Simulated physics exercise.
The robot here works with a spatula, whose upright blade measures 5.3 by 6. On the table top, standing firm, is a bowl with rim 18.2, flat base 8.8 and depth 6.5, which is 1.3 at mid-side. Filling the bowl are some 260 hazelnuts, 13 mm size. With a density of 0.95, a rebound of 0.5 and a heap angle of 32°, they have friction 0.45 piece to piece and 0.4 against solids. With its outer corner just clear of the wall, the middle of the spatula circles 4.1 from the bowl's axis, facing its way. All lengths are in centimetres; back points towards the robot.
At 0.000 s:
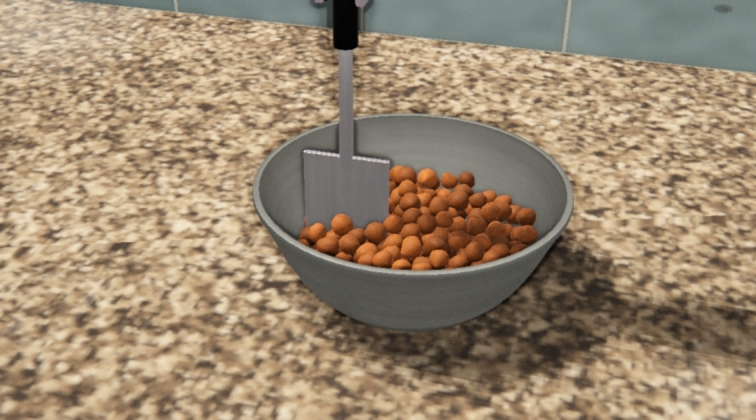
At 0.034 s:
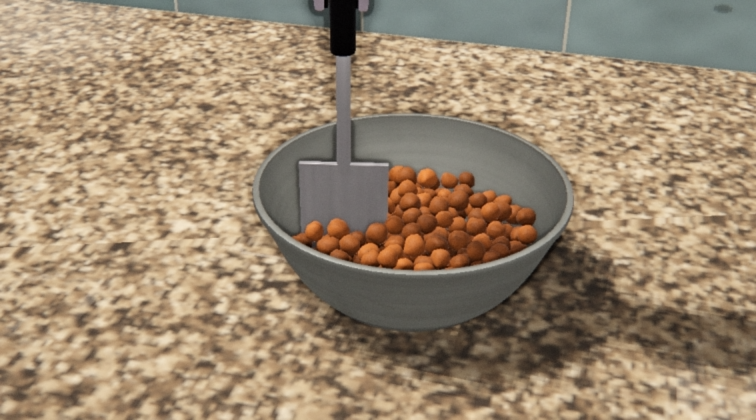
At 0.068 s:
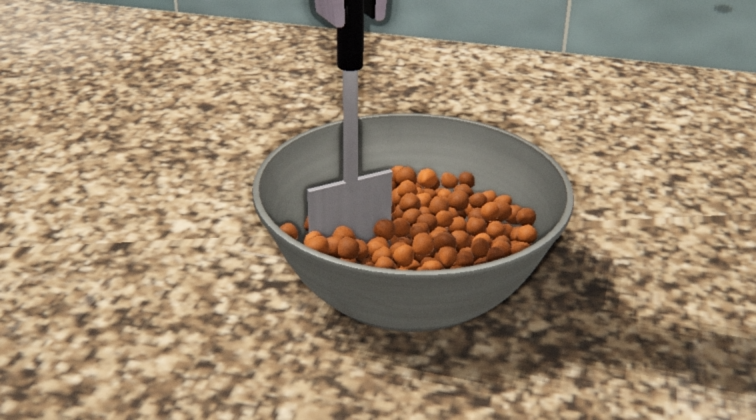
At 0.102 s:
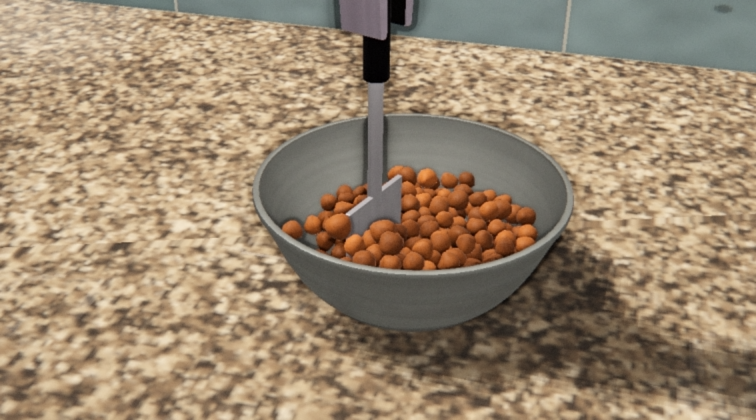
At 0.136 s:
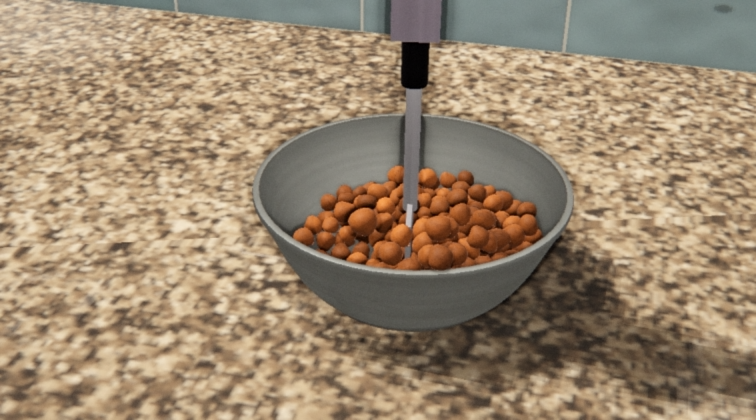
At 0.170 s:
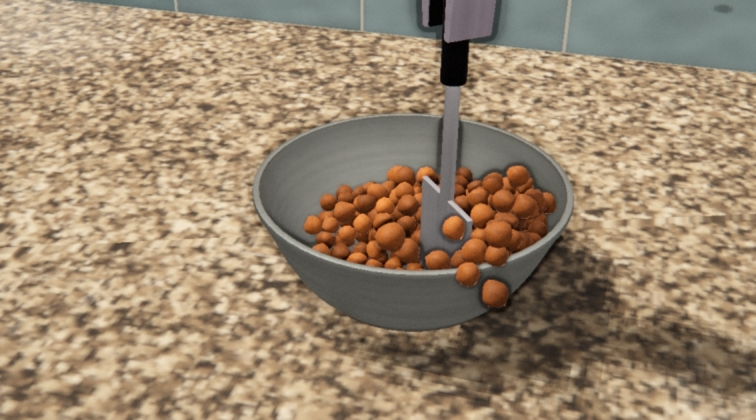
A spatula held upright by a robot dipped into a grey bowl of hazelnuts and swept from left to right, turning as it pushed them, and a couple slipped over the front right rim.
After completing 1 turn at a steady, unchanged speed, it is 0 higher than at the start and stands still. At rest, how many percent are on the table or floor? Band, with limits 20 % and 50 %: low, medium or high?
Medium.
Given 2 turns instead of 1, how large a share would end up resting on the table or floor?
Then about 45 per cent.
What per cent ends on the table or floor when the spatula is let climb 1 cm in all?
Near 30 in a hundred.
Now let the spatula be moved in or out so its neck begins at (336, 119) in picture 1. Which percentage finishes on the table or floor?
I'd say around 30 per cent.
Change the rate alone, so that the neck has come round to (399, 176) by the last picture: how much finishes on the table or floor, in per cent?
Roughly 20 per cent.
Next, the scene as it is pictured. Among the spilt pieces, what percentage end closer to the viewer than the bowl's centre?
I'd estimate some 40 per cent.
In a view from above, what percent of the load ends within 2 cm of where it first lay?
5 %.
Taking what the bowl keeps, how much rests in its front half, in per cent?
About 70 per cent.
By 0.27 s, 215° round, highest piece 10 above the table; 228 in the bowl, 3 on the table or floor, 26 in flight or on the tool.
By 0.37 s, 300° round, highest piece 10 above the table; 198 in the bowl, 30 on the table or floor, 29 in flight or on the tool.
By 0.62 s, 0° round, highest piece 7 above the table; 175 in the bowl, 79 on the table or floor, 3 in flight or on the tool.
By 1.32 s, 0° round, highest piece 5 above the table; 175 in the bowl, 82 on the table or floor.
Final count, 175 in the bowl, 82 on the table or floor. That is 32 % on the table or floor.
